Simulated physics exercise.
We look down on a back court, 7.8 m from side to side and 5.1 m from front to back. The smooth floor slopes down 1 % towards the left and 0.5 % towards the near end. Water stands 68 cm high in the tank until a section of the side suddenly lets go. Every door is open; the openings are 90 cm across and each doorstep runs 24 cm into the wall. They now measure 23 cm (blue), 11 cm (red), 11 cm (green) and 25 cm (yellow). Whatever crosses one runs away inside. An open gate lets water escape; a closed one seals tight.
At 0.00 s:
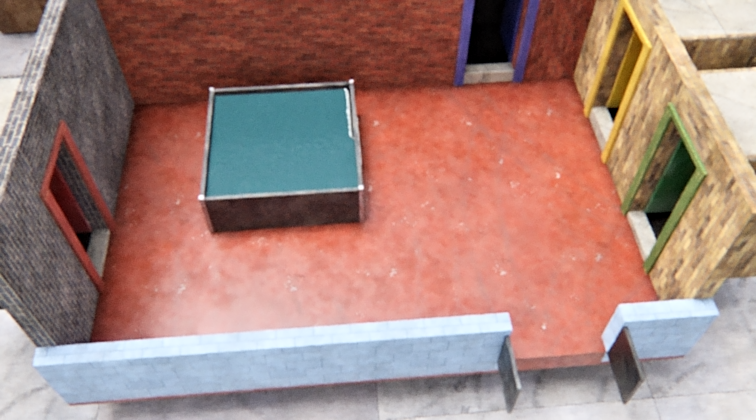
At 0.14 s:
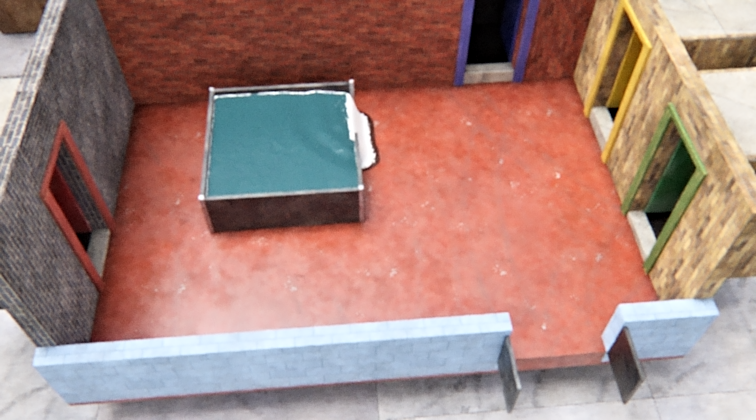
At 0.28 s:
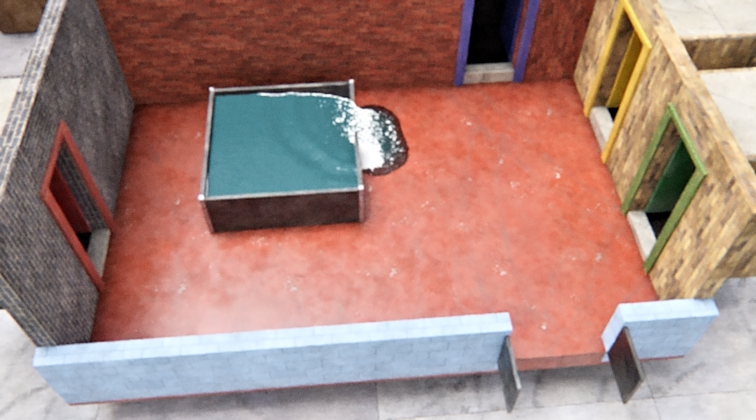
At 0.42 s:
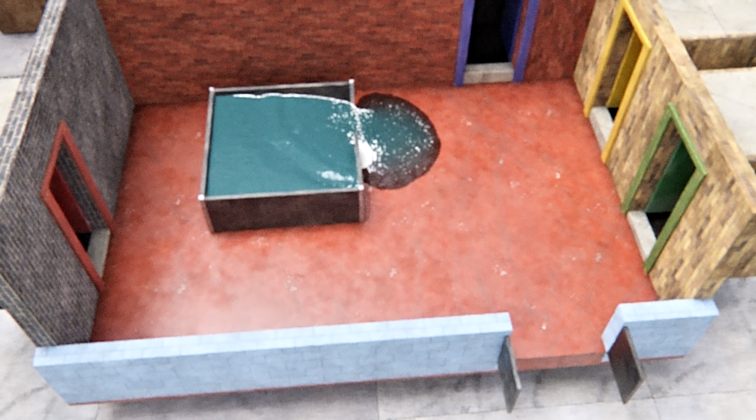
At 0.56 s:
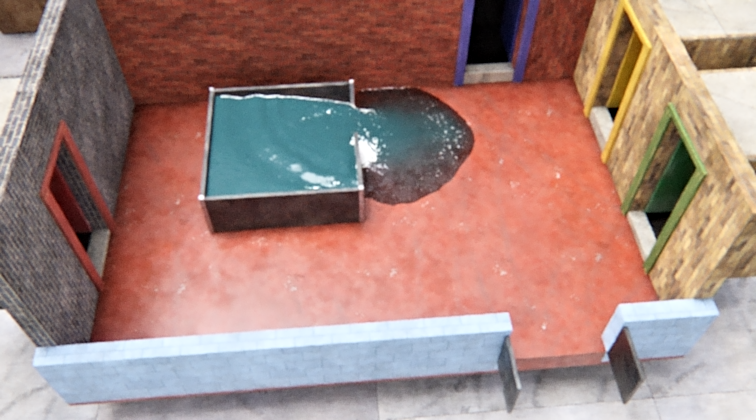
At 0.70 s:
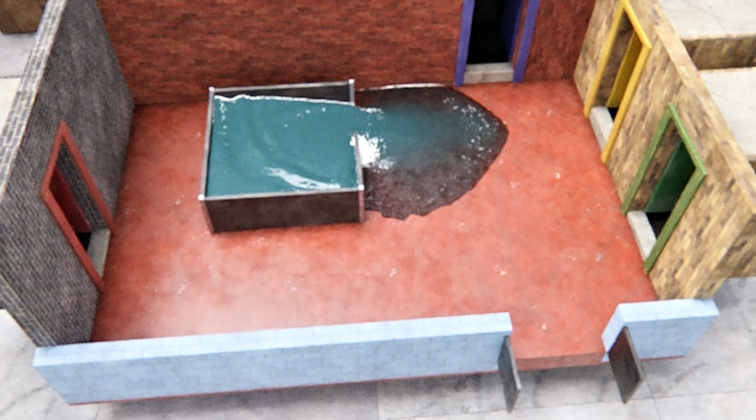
Water burst out of the right side of a square tank in a red-floored courtyard, foaming at the gap, then spread rightward across the floor in a widening dark pool.
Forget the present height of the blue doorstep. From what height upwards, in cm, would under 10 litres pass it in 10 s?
Close to 17 cm is just enough.
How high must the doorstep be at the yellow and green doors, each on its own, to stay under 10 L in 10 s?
Roughly 26 cm at yellow and 11.5 cm at green.
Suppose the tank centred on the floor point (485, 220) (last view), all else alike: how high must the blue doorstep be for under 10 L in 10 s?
Then roughly 17 cm.
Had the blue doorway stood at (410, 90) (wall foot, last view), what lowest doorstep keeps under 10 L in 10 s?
About 22 cm.
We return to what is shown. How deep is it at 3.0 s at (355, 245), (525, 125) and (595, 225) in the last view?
About 0, 8 and 16 cm.
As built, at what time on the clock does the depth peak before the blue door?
Around 4.5 s.
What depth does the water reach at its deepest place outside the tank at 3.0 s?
Up to some 34 cm.
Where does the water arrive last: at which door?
The red one.
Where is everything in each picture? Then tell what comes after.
The first frame shows still water, 68 cm deep, in the tank at (283, 140); the blue door at (495, 37) is dry.
In the second frame, the gap is at (353, 129), the front 0.3 m out at (376, 157); the back of the tank holds 68 cm.
In the third frame, the front is at (402, 158), 0.8 m from the gap at (353, 131); 0.9 m2 of floor is wet, 68 cm left at the back.
In the fourth frame, water pours out at (353, 133) and has run 1.4 m, to (436, 145); about 8 cm deep outside, 68 cm at the back.
In the fifth frame, water pours out at (353, 133) and has run 1.9 m, to (468, 142); about 6 cm deep outside, 68 cm at the back.
In the sixth frame, the gap is at (353, 133), the front 2.5 m out at (502, 132); the back of the tank holds 67 cm; the blue door at (495, 37), 2.8 m from the gap, is still 0.6 m from the nearest water.
After 1.4 s water covers 30 % of the floor, deepest (36 cm) near (366, 136); 16 cm at the blue door, 0 litres in over its 23 cm doorstep.
After 3.0 s water covers 40 % of the floor, deepest (34 cm) near (559, 101); 14 cm at the blue door, 0 litres in over its 23 cm doorstep.
After 10.0 s water covers 90 % of the floor, deepest (14 cm) near (99, 375); 7 cm at the blue door, 0 litres in over its 23 cm doorstep.
At the blue door as built, the water arrived by 1.0 s and peaked near 21 cm at 4.6 s.
With a doorstep of 13.5 cm, 30 litres would have come in within the 10 s; with 18.5 cm, 5 litres. So under 10 litres takes about 17 cm.
